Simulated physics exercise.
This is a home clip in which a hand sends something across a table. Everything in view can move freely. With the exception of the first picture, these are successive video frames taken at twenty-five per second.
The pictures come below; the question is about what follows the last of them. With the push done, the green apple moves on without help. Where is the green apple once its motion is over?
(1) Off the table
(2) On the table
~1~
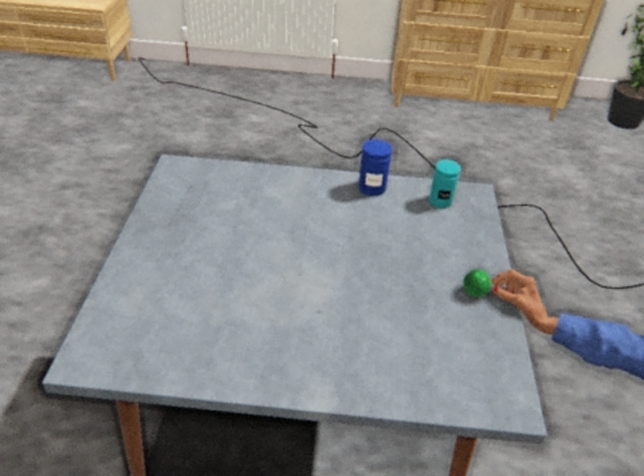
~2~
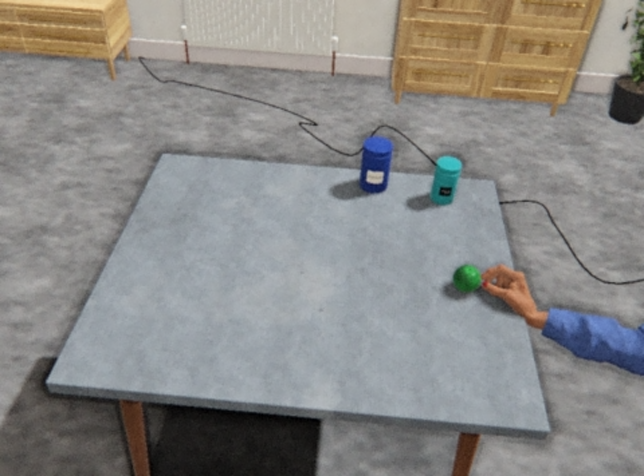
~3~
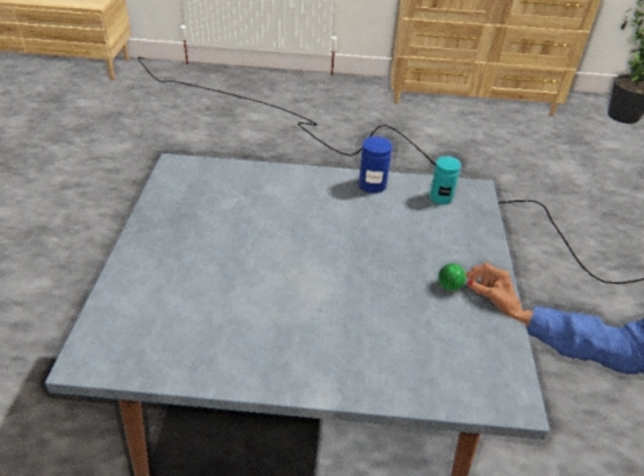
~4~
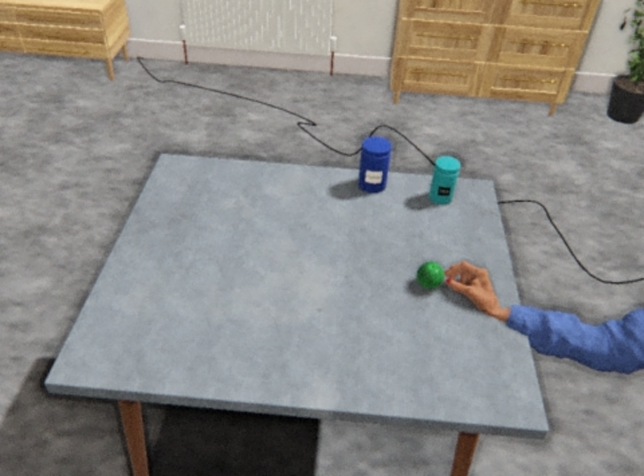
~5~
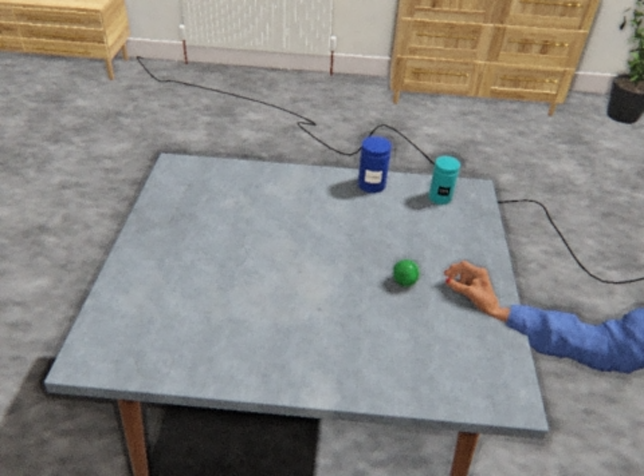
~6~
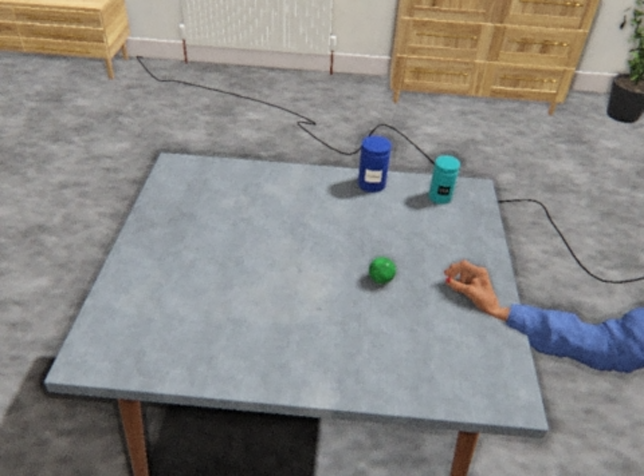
1, off the table.
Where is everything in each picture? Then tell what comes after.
Under the hand; green apple (477, 283), in the first picture.
Under the hand; green apple (467, 279), in the second picture.
Under the hand; green apple (452, 277), in the third picture.
Green apple (430, 275), in the fourth picture.
Green apple (406, 273) rolled about its own width, in the fifth picture.
Green apple (382, 270) rolled well along, in the sixth picture.
Then, 0.30 s after the last picture, green apple rolled well along near (220, 256).
Then, 0.60 s after the last picture, green apple now off the table.
Then, 0.90 s after the last picture, things are still on the move.
By the end, off the table, green apple.
